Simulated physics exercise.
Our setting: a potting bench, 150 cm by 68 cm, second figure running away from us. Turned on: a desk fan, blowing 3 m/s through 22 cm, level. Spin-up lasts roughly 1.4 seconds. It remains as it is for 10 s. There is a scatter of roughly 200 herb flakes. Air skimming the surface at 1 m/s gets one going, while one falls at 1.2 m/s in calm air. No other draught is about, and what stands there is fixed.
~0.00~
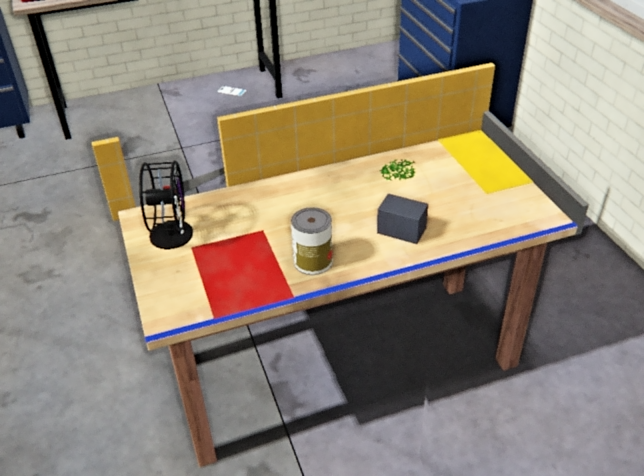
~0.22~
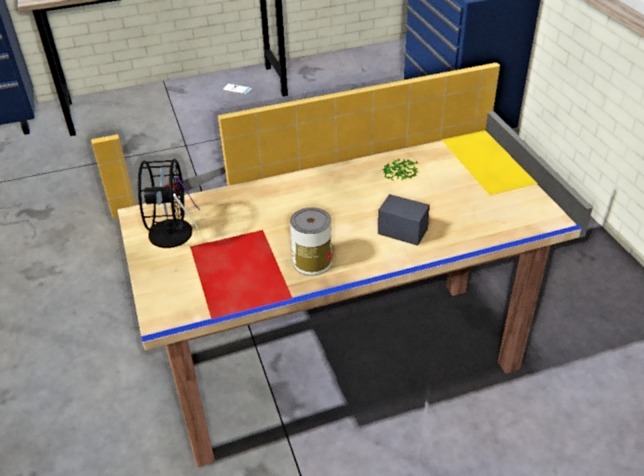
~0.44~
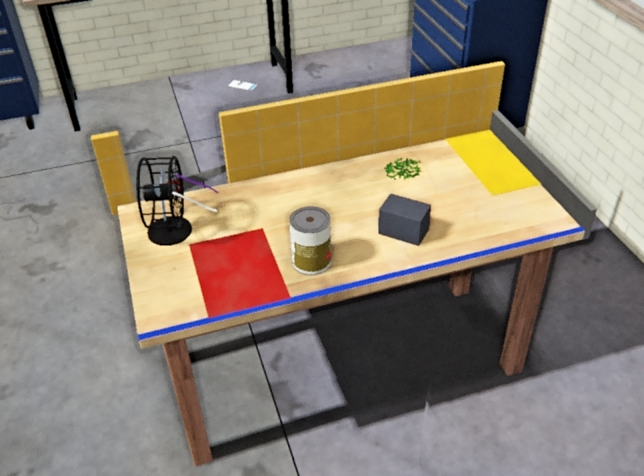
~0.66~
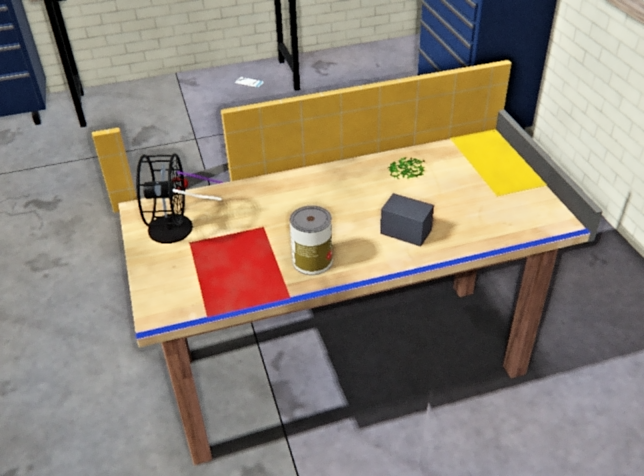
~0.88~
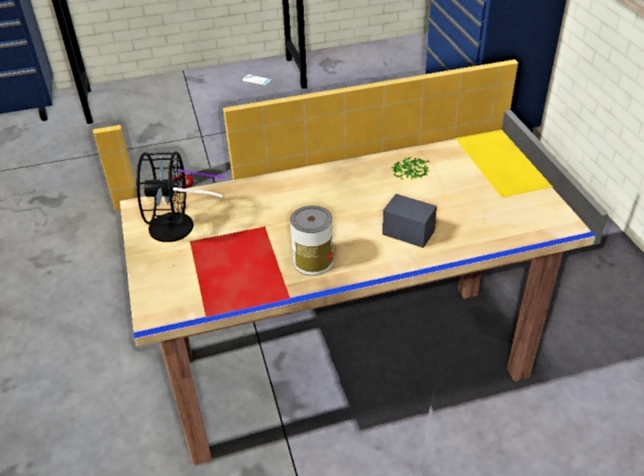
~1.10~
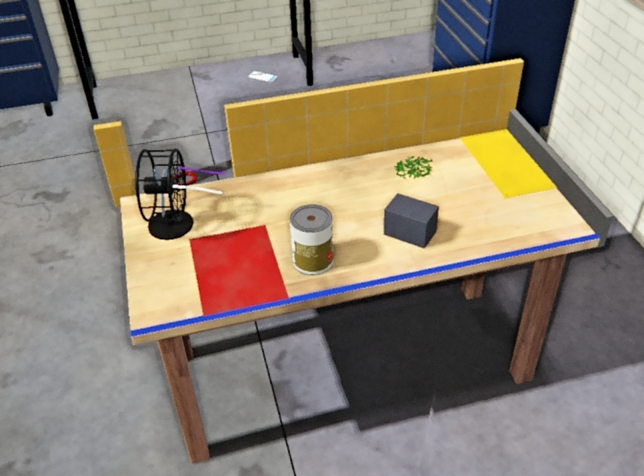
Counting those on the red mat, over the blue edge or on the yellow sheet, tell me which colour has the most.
The yellow one has the most.
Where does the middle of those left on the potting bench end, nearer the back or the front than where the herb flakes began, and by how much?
Shift: Backward, approx. 5 cm.
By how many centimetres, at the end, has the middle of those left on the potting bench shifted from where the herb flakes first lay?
Roughly 25 centimetres.
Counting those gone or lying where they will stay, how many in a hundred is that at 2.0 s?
It comes to some 2 per cent.
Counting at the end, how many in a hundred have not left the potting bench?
Near 100 %.
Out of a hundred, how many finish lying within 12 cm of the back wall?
About 90 %.
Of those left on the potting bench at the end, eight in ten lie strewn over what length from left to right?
30 centimetres or so.
After 2.0 s the count stands so, 0 % are on the red mat, 0 % over the blue edge and 5 % on the yellow sheet; the middle of those still in play is near (439, 160).
After 3.2 s the count stands so, 0 % are on the red mat, 0 % over the blue edge and 46 % on the yellow sheet; the middle of those still in play is near (463, 148).
After 5.5 s the count stands so, 0 % are on the red mat, 0 % over the blue edge and 46 % on the yellow sheet; the middle of those still in play is near (463, 148).
After 10.0 s, at the end, 0 % are on the red mat, 0 % over the blue edge and 45 % on the yellow sheet; the middle of those still in play is near (463, 148).
